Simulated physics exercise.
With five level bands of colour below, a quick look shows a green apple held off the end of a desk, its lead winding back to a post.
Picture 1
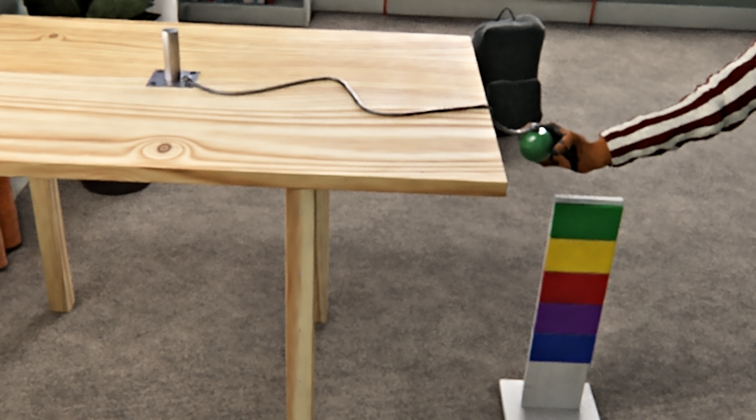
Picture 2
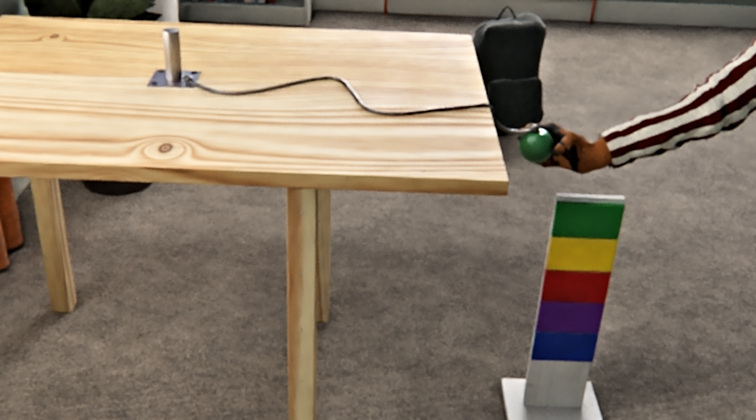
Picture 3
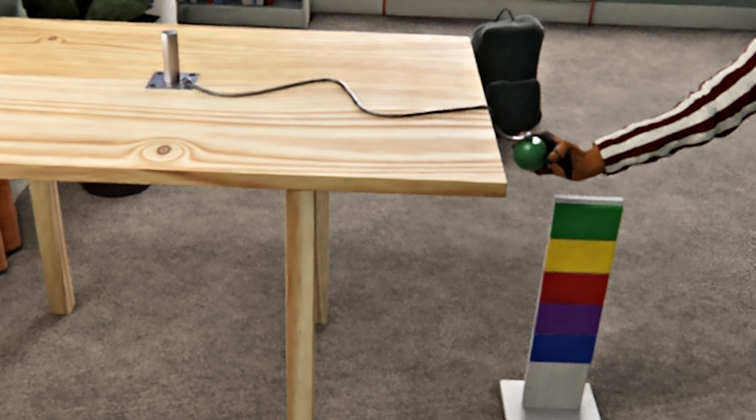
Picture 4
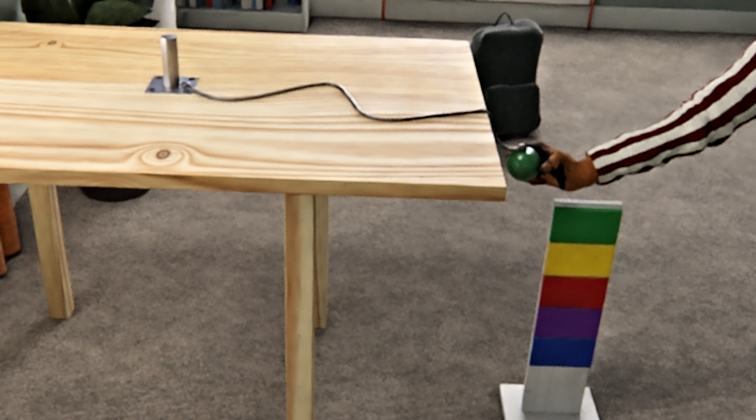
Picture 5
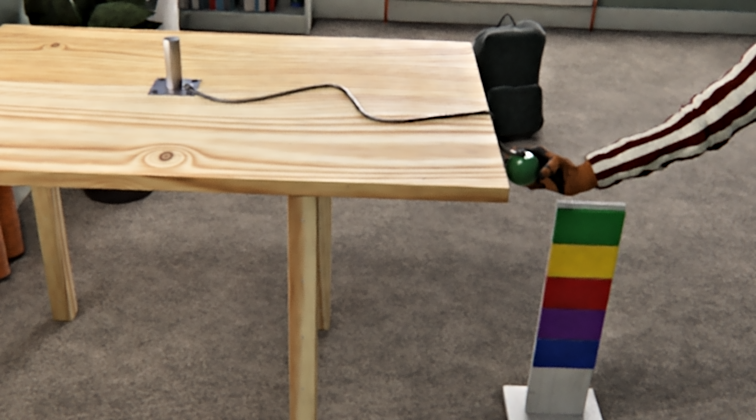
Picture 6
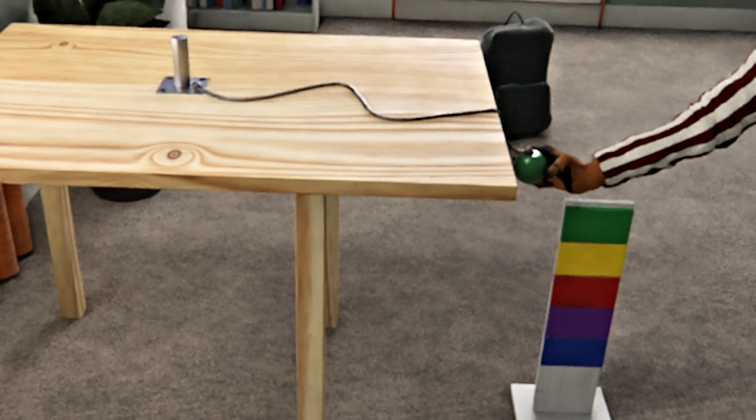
At the start, a hand in a striped sleeve holds a round green object just off the right edge of a wooden desk, its cord winding back to a metal post. The hand lowers it slightly and shifts a little left, above a stand with five colour bands, while the cord barely moves.
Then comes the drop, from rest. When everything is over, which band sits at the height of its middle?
The yellow one.
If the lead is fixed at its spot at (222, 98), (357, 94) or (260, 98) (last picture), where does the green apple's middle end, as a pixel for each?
(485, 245), (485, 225), (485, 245).
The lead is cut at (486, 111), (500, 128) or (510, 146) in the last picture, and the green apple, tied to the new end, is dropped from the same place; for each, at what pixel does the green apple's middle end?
In order, it ends up near (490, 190), (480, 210) and (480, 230).
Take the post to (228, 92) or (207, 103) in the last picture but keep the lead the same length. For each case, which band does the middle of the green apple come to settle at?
Red; red.
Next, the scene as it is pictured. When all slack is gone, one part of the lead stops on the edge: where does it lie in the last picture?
It sits at about (420, 119).
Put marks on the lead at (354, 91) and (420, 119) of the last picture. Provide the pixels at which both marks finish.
Around (388, 98); the other one around (496, 110).
Soon after, apple near (516, 246); level with yellow.
After that, apple near (459, 242); level with yellow.
And then, apple near (491, 253); level with yellow.
In the end, apple near (484, 252); level with yellow. The lead holds its middle at yellow.
